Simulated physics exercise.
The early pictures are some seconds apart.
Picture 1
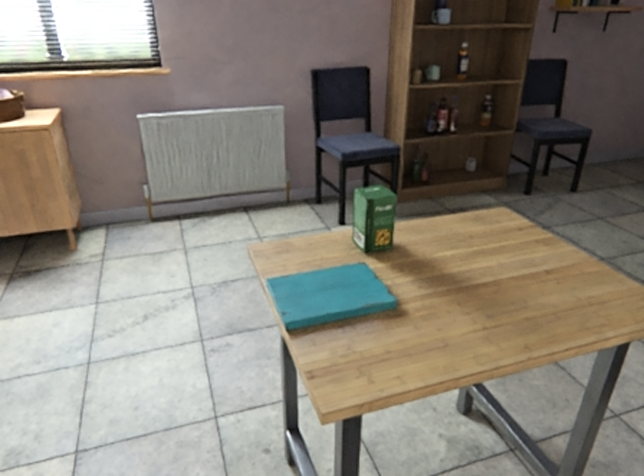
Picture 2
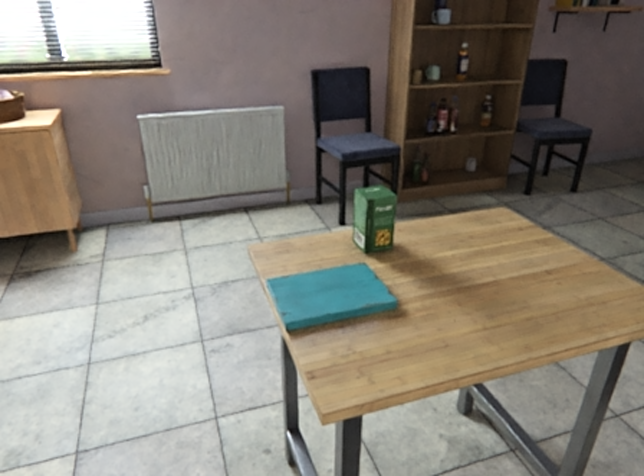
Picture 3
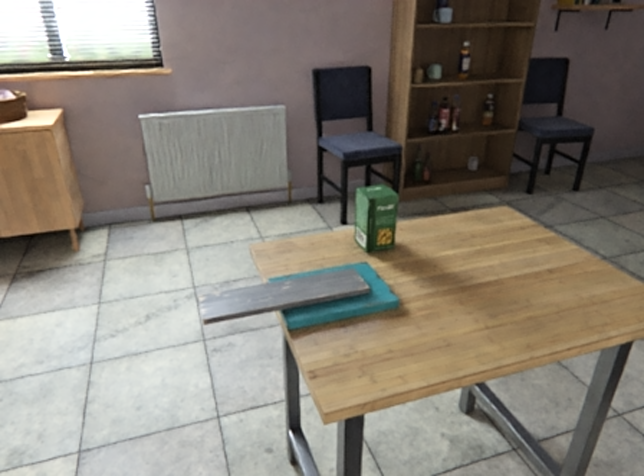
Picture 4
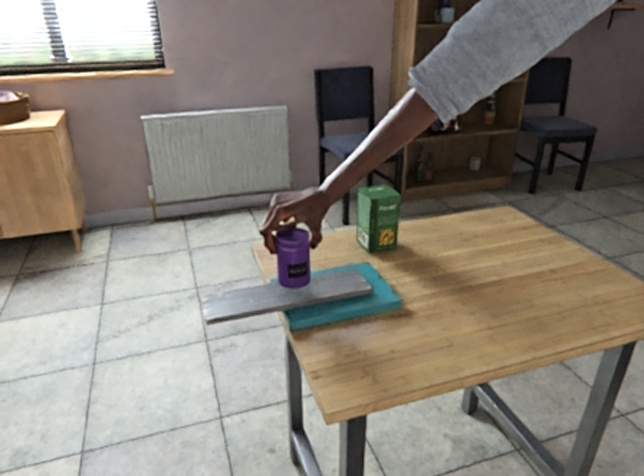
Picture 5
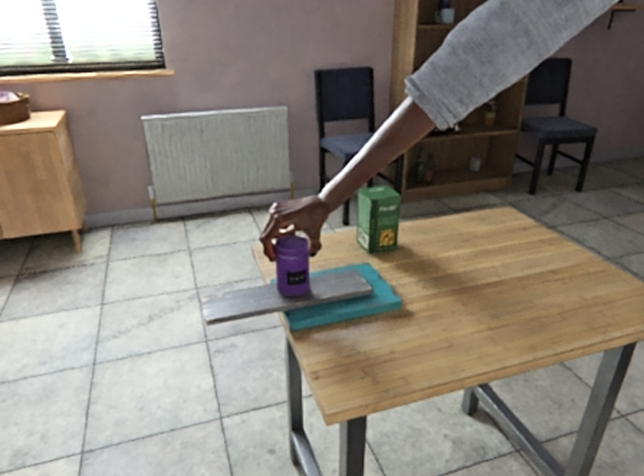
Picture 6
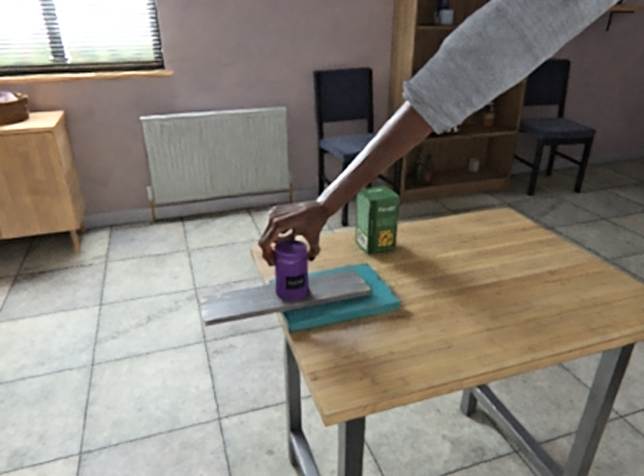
At first, a turquoise slab and a green carton sit on a wooden table, and nothing moves. Then a grey board lies across the slab, jutting past the table's left edge. A hand reaches in from the upper right, lowers a purple jar onto the board and keeps hold of it.
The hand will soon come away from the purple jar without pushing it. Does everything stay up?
Sits still.
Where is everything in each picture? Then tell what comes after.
In the first picture, the last thing is not in view yet.
In the second picture, the last thing is not in view yet; green carton (374, 219).
In the third picture, the last thing is not in view yet; turquoise slab (331, 293).
The fourth picture shows on its way; purple jar (294, 258); grey board (287, 294).
The fifth picture shows on its way; purple jar (293, 266); green carton (378, 219).
The sixth picture shows set down, still held; purple jar (291, 270); turquoise slab (332, 294).
Then, 0.50 s past the last view, nothing moves.
Then, 1.20 s past the last view, purple jar resting near (292, 270).
Then, 1.70 s past the last view, things are still on the move.
Then, 2.30 s past the last view, nothing moves.
Finally, all 4 still in place. Final places as the last picture's camera would see them, purple jar near (291, 270). The board keeps its balance.
